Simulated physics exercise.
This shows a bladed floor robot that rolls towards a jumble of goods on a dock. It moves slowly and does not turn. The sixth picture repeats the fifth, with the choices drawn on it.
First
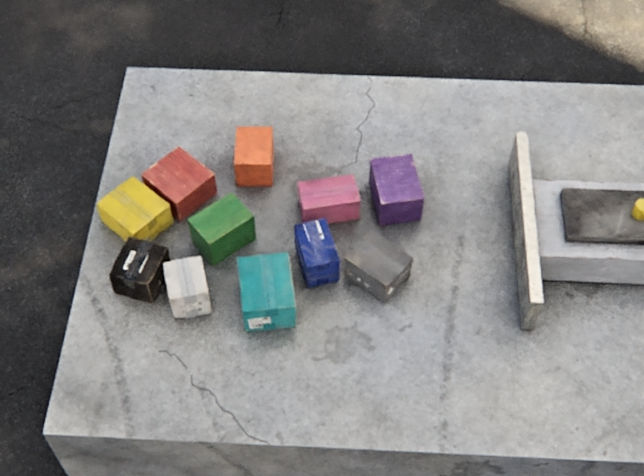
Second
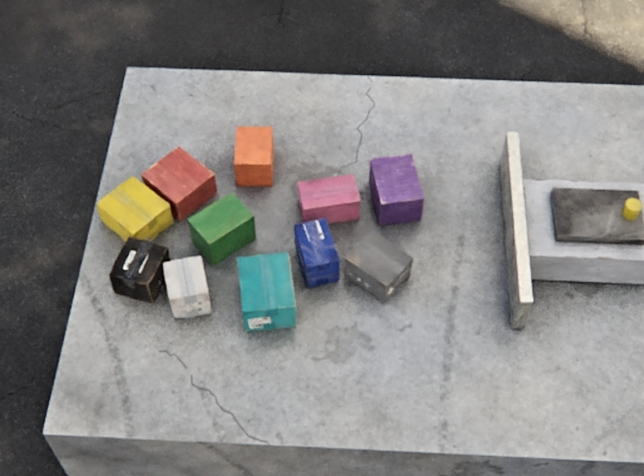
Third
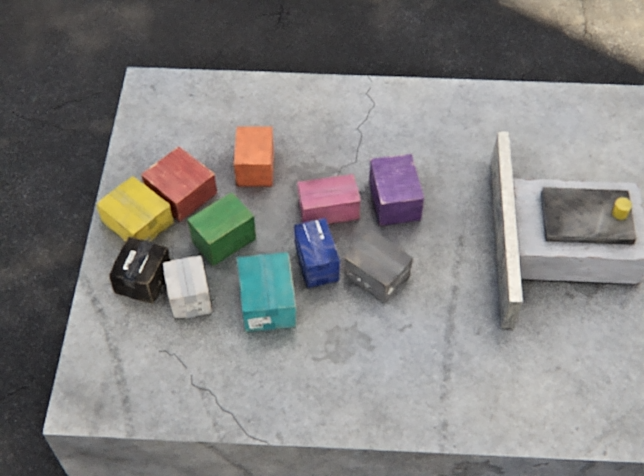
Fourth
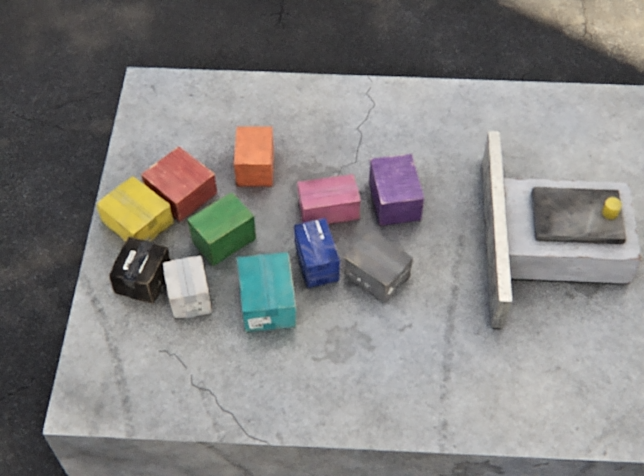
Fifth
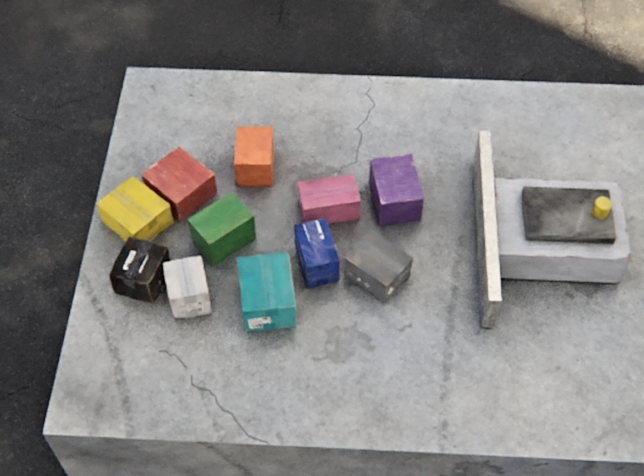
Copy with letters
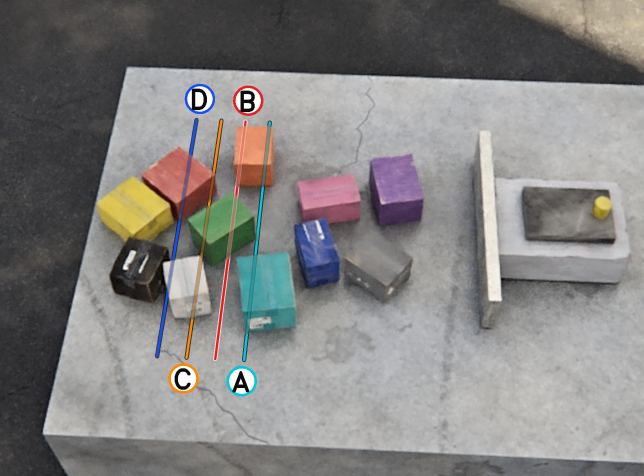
Bladed floor robot sliding slowly left across a grey slab, its upright blade still clear of a cluster of coloured blocks.
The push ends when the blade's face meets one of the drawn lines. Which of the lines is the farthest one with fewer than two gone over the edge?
Stop at B.
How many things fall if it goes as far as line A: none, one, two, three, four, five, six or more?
In all, none.
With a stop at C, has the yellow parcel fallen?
Yes.
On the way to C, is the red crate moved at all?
By then, yes.
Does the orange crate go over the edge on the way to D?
No.
On the marked copy, A at (258, 231); B at (232, 230); C at (205, 229); D at (178, 228).
With B. Early on, robot (468, 209); turquoise parcel (262, 293); purple crate (368, 186).
Further on, robot (374, 206); red crate (166, 180); white parcel (181, 291).
At the end, robot (304, 203); yellow parcel (97, 202); red crate (115, 158); none fallen.
As for the rest, A is within the limit but short; C drops two; D drops two.
